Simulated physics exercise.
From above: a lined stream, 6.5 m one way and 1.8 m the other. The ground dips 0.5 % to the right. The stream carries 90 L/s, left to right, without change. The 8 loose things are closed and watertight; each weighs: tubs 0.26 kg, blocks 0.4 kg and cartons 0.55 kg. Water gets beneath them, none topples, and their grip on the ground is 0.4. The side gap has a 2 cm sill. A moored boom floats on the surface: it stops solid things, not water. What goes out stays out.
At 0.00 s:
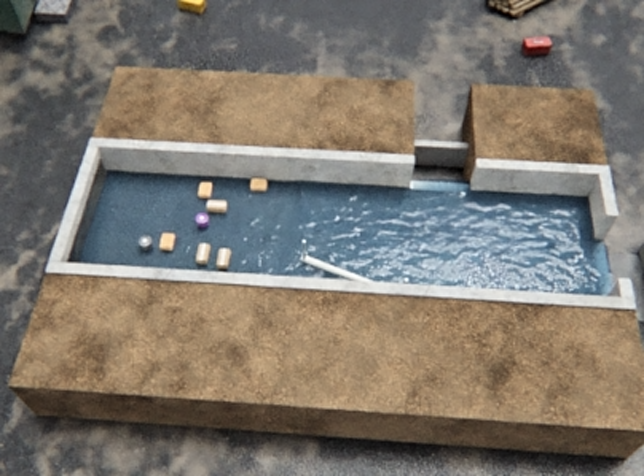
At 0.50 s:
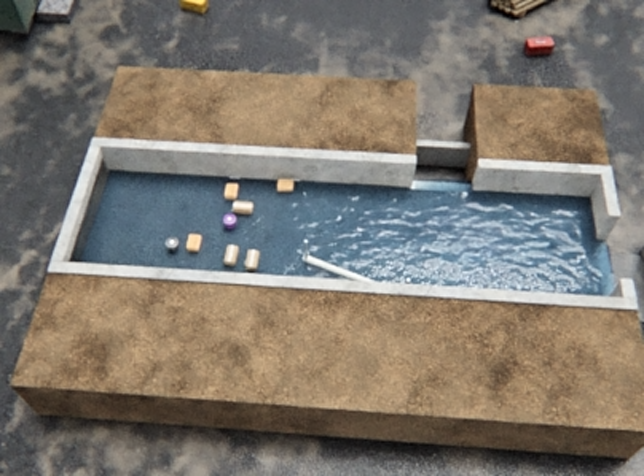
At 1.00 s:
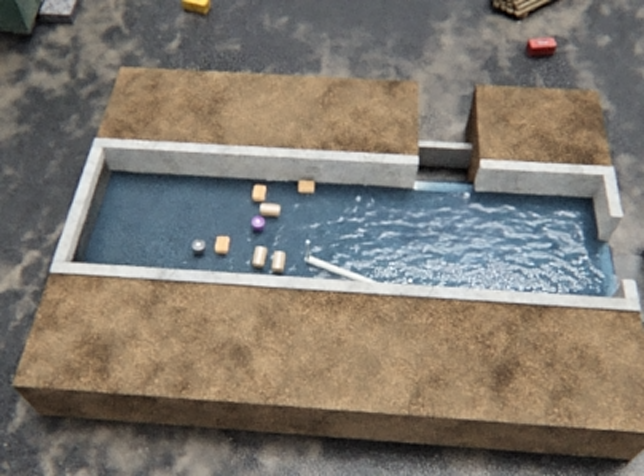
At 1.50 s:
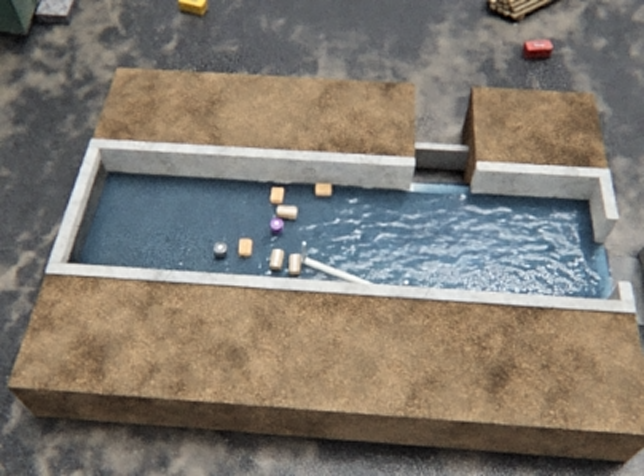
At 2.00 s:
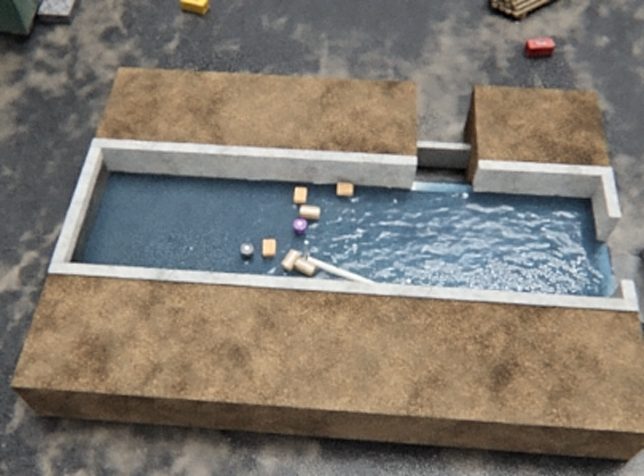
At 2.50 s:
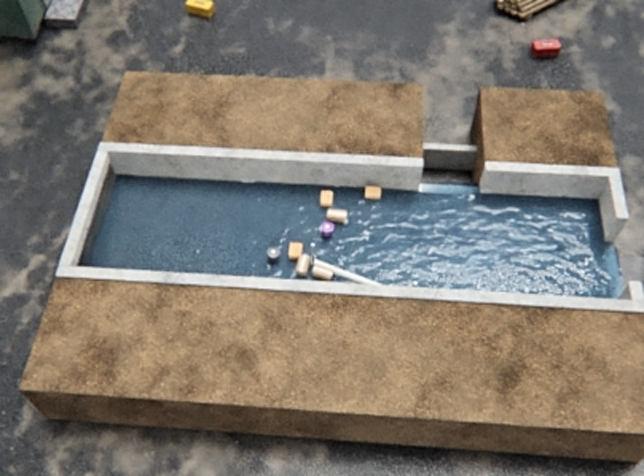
To begin with, a loose group of small blocks, barrel-like pieces and a purple tub floats near the left end of a walled stream. They all drift steadily rightward together, and then the lower pieces bunch against the pale slanting boom while the others continue drifting right.
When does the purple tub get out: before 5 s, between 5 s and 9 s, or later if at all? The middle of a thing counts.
It leaves after the second time or never.
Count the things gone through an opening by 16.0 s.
6 of them.
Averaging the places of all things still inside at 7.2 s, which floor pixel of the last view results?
At about (435, 252).
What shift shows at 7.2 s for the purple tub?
About 350 cm.
After 3.5 s the purple tub is near (372, 229), 2.1 m from its start, afloat; 0 of 8 are out; 8 afloat.
After 7.2 s the purple tub is near (498, 216), 3.7 m from its start, afloat; 2 of 8 are out; 6 afloat.
After 12.0 s the purple tub has gone out (at 11.9 s); 4 of 8 are out; 4 afloat.
After 16.0 s the purple tub has gone out (at 11.9 s); 6 of 8 are out; 2 afloat.
